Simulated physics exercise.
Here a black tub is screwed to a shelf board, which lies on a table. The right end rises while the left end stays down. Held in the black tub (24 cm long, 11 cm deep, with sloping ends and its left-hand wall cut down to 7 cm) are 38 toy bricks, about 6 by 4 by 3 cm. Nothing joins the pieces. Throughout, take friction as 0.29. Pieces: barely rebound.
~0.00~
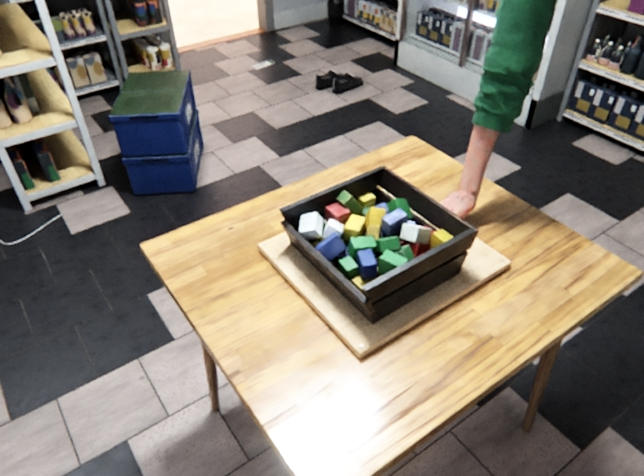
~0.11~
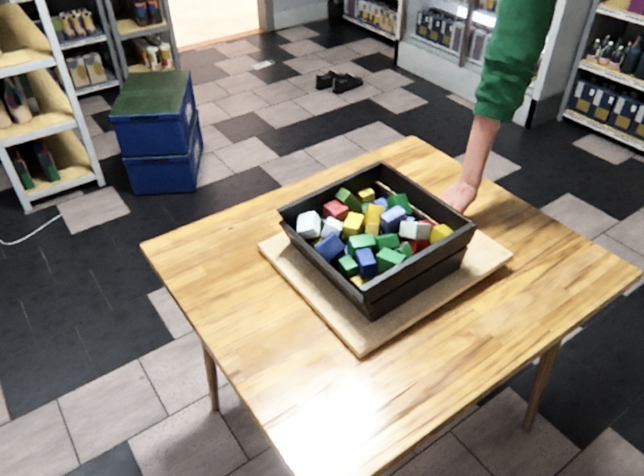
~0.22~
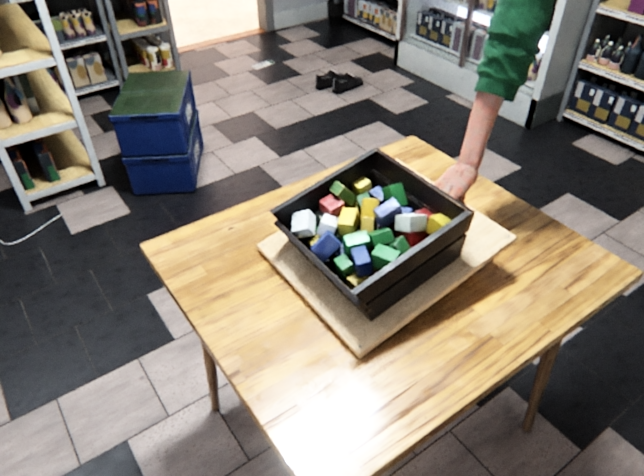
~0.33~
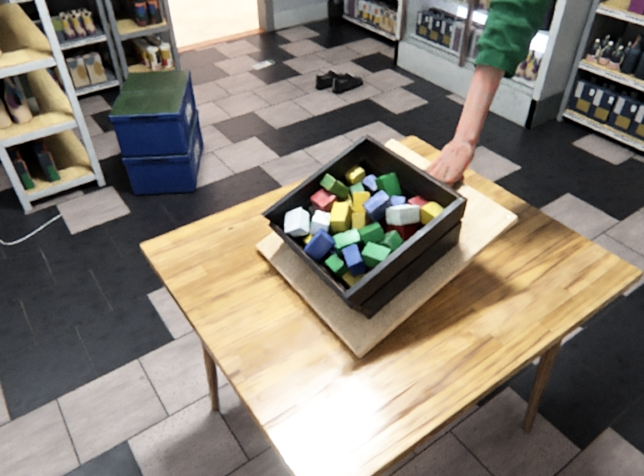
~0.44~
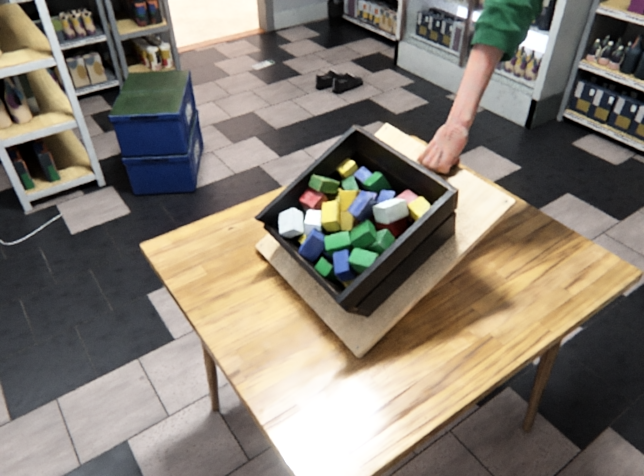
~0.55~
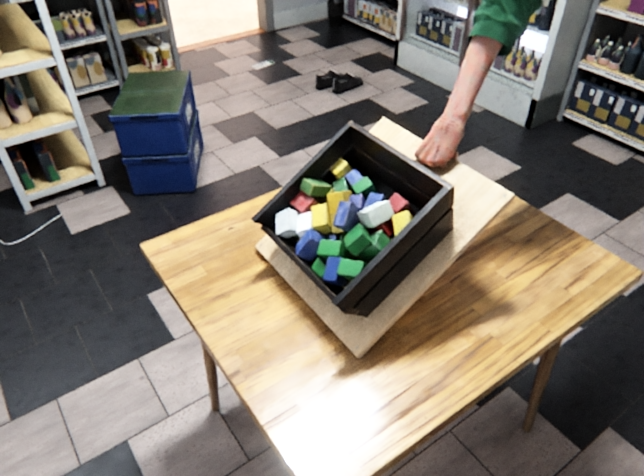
A black tub of colourful toy bricks tilted steadily on a table as a hand in a green sleeve raised the far right side of the board beneath it, and the bricks shifted about inside.
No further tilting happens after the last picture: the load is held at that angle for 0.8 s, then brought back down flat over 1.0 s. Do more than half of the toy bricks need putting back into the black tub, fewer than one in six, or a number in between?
I reckon it keeps more than five sixths of its pieces.
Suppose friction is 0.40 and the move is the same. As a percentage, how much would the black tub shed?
Then the black tub sheds 0 per cent of its load.
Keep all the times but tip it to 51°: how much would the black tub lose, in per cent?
Then it's 10 per cent for the black tub.
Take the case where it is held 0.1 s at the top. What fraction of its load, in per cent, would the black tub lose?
Black tub 0%.
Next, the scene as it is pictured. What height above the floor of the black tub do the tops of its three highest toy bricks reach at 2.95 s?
That is close to 10 centimetres.
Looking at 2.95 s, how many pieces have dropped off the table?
That count sits near 0.
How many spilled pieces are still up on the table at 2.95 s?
Near 0, give or take.
After 0.93 s, tilt 30°; black tub 38 in, 0 out.
After 1.41 s, tilt 30°; black tub 38 in, 0 out.
After 2.09 s, tilt 5°; black tub 38 in, 0 out.
Final count (at 2.95 s), black tub 38 in, 0 out. Asked share, 0 of 38, 0 per cent.
